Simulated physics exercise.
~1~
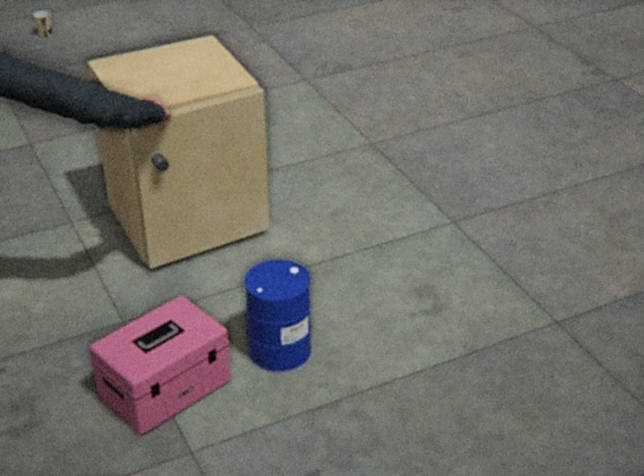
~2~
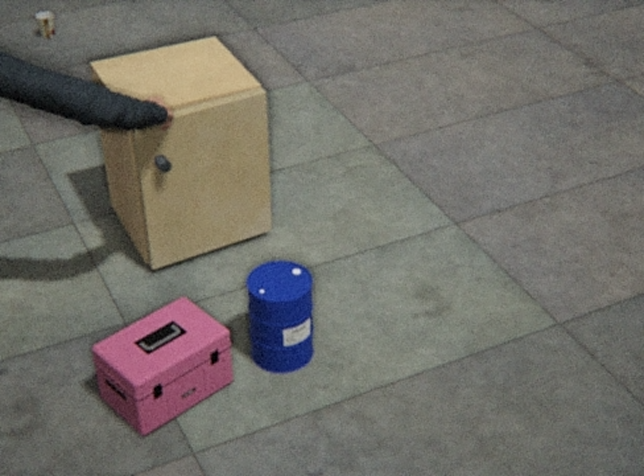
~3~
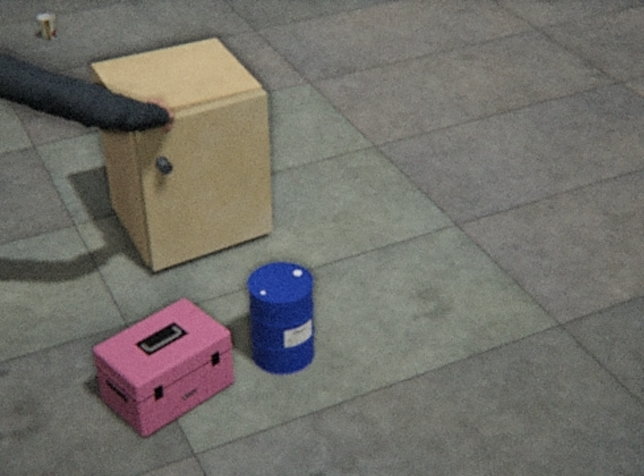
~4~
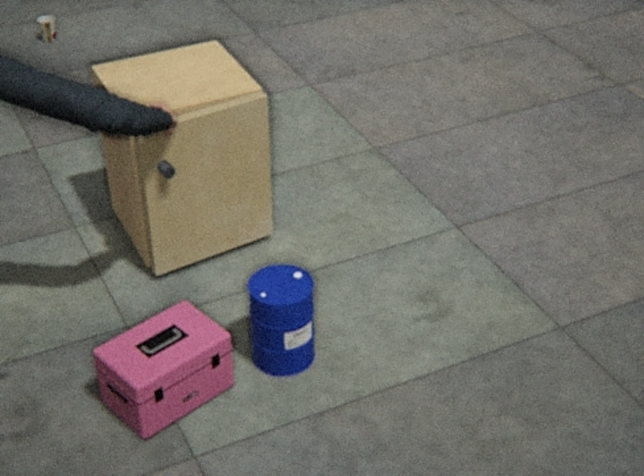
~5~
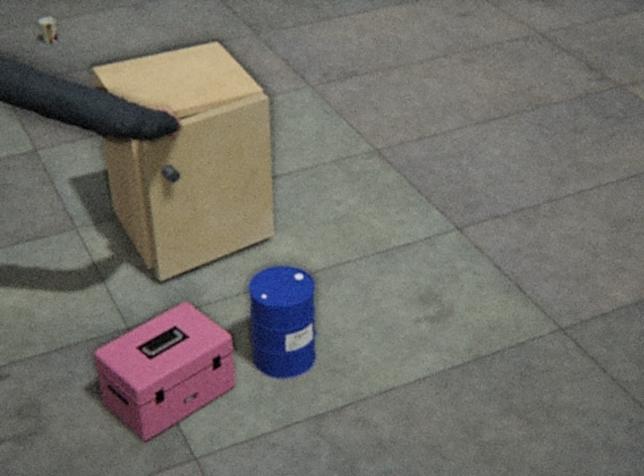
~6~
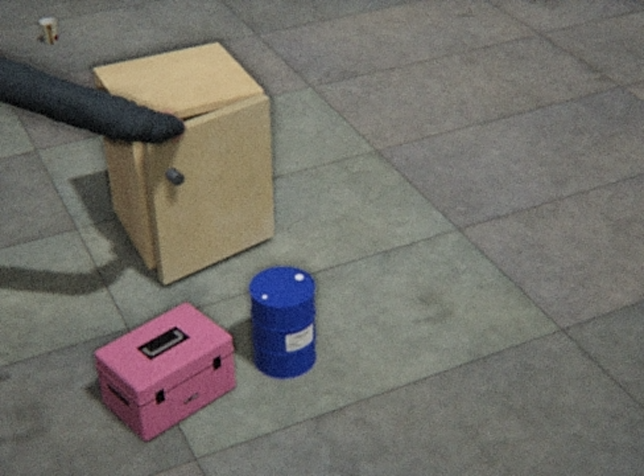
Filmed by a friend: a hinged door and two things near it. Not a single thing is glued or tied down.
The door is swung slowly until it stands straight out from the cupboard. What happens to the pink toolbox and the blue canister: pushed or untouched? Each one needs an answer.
As it turns out, the pink toolbox stays untouched and the blue canister stays untouched.
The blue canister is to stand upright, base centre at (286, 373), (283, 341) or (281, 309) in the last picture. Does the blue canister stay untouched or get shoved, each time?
Is not touched; is hit; is hit.
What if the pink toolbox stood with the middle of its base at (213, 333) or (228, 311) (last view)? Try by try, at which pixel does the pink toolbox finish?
Resting pixels, in order: About (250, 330), about (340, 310).
Then, 0.64 s past the last view, door 37° open; pink toolbox at rest near (167, 370); blue canister at rest near (284, 323).
Then, 1.42 s past the last view, door 66° open; pink toolbox at rest near (167, 370); blue canister at rest near (284, 323).
Then, 2.06 s past the last view, door 89° open; pink toolbox at rest near (167, 370); blue canister at rest near (284, 323).
Finally, the pink toolbox remains where it is, near (167, 370); the blue canister remains where it is, near (284, 323).
